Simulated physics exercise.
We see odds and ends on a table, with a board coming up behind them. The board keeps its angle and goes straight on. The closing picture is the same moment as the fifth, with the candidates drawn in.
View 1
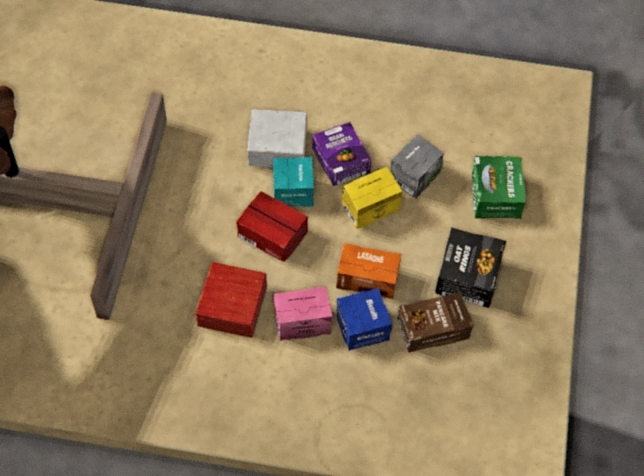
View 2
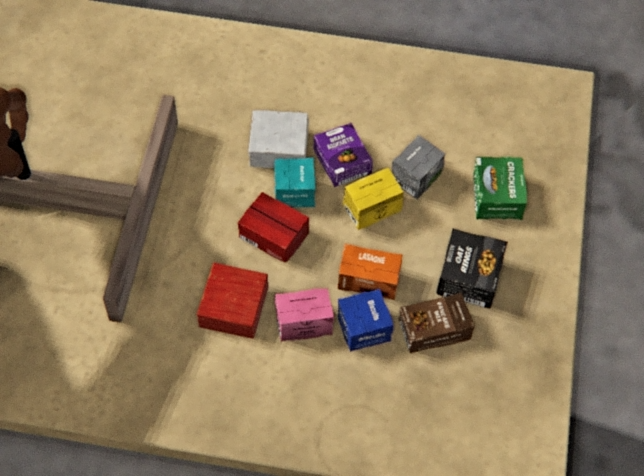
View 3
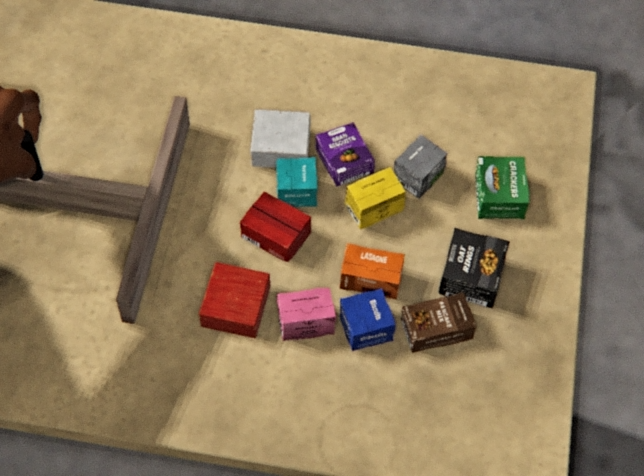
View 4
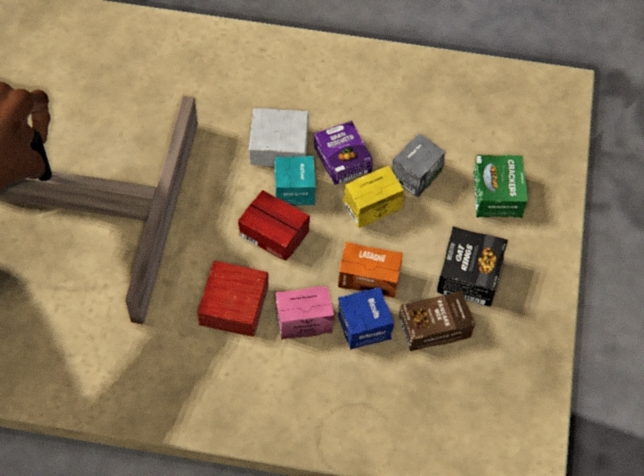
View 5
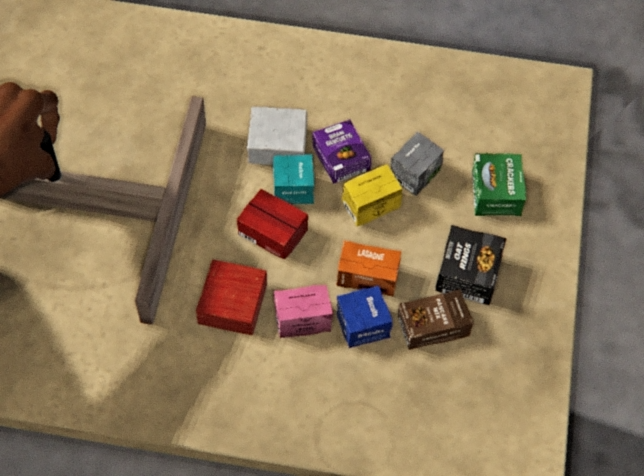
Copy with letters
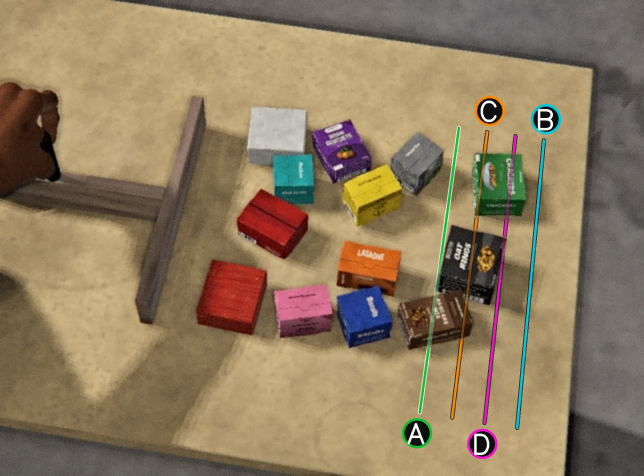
A wooden board with a long handle, gripped by a hand that comes into view at the left, slides steadily right across a tabletop toward a cluster of colourful boxes, which stay in place with a gap still between them.
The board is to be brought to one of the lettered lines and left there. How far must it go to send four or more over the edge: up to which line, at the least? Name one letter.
Up to line C.
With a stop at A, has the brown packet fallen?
Yes.
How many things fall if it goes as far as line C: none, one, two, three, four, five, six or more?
By then, four.
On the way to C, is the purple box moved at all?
Yes.
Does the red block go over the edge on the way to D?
No.
On the marked copy, A at (441, 260); B at (531, 274); C at (471, 265); D at (501, 270).
With C. Early on, board (277, 210); brown packet (461, 326); pink box (354, 323).
Further on, board (386, 226); brown packet (572, 352); green packet (563, 196).
At the end, board (470, 239); blue box over the edge; grey box over the edge; four fallen.
As for the rest, A drops only two; B drops eight, but is farther than needed; D drops eight, but is farther than needed.
